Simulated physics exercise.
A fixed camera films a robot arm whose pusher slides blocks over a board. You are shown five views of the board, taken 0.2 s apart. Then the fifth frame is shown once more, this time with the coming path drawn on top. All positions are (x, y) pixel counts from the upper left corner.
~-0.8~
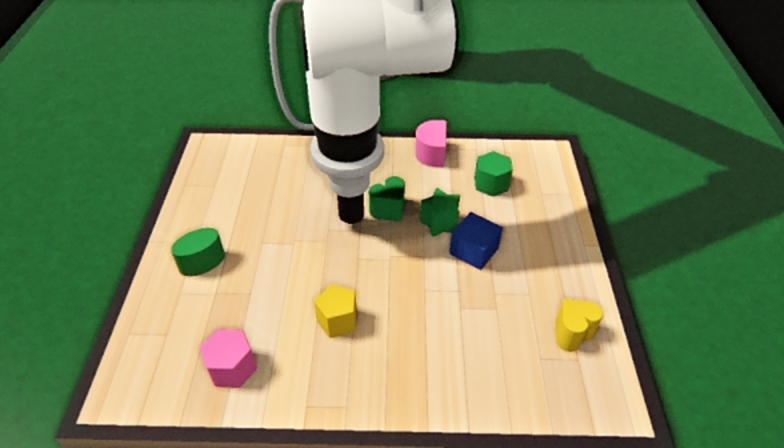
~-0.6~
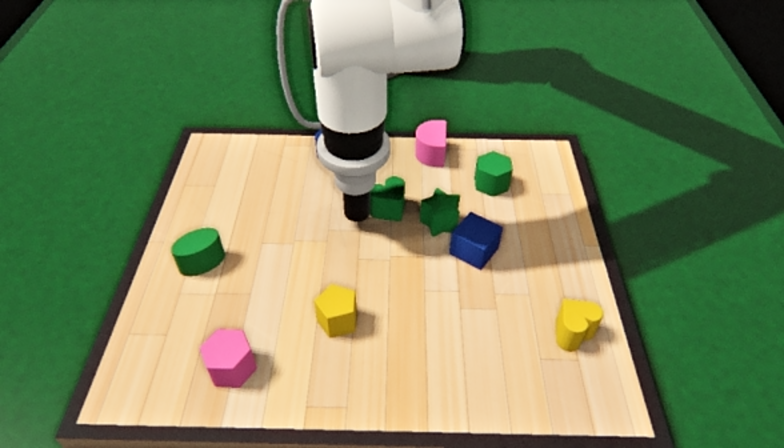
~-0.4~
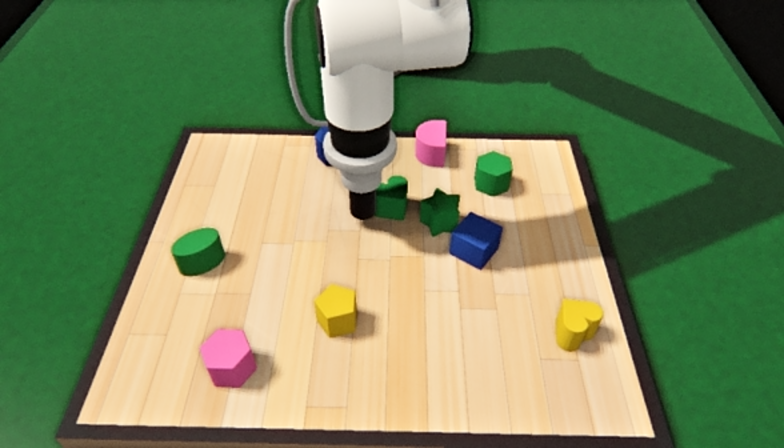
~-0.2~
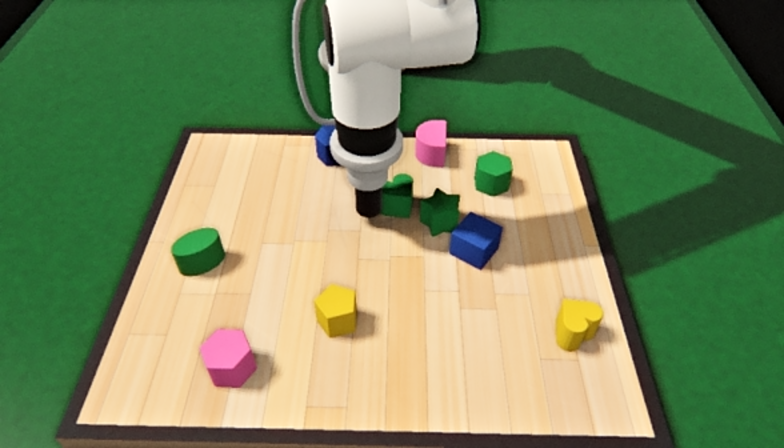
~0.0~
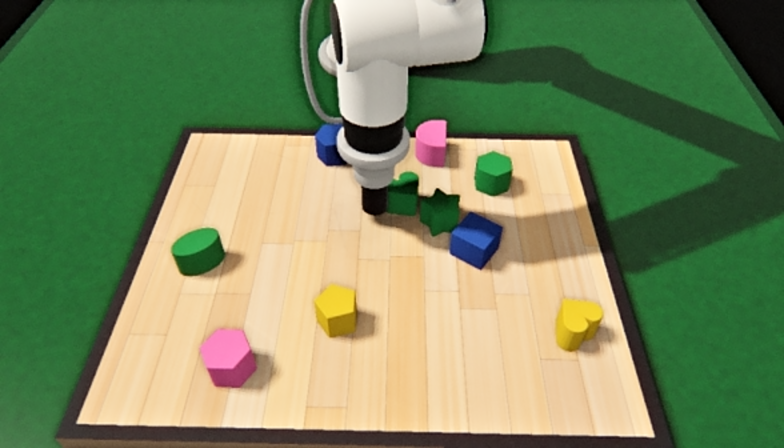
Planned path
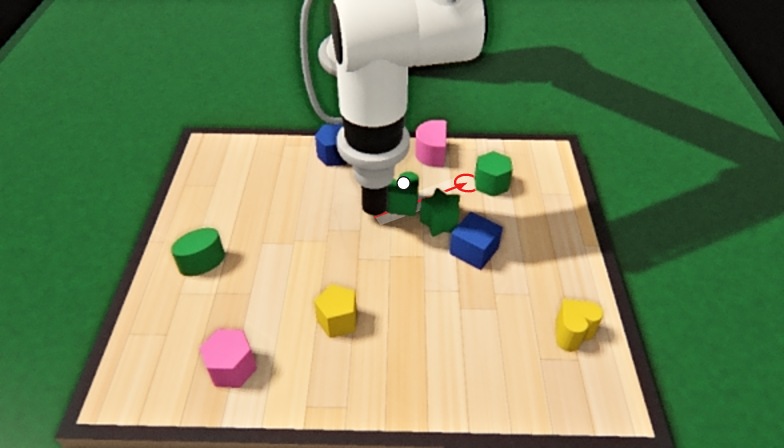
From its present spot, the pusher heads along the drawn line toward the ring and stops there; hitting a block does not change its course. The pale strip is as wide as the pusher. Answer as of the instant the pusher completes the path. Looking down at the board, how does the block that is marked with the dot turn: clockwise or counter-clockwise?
It rotates clockwise.
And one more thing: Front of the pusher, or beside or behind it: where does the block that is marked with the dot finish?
The pusher pushes it to the end.
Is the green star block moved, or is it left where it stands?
It is untouched.
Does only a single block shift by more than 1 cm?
Going by the path, no.
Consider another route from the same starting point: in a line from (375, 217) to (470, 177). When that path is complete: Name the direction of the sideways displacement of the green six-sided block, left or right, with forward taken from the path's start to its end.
Right-hand side.
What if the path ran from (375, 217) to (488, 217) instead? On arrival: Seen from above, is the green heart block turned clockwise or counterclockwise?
The answer is counter-clockwise.
Path on the board, from (375, 217) directly to (467, 183); the dot is on the green heart block.
On the path given first. One third of the way, pusher (408, 195); green heart block (436, 172).
Two thirds of the way, pusher (440, 184); green heart block (467, 161); green six-sided block (499, 162).
At the end, pusher (469, 173); green heart block (482, 147), turned 20° clockwise; green star block in place; green six-sided block (508, 160), turned 25° clockwise.
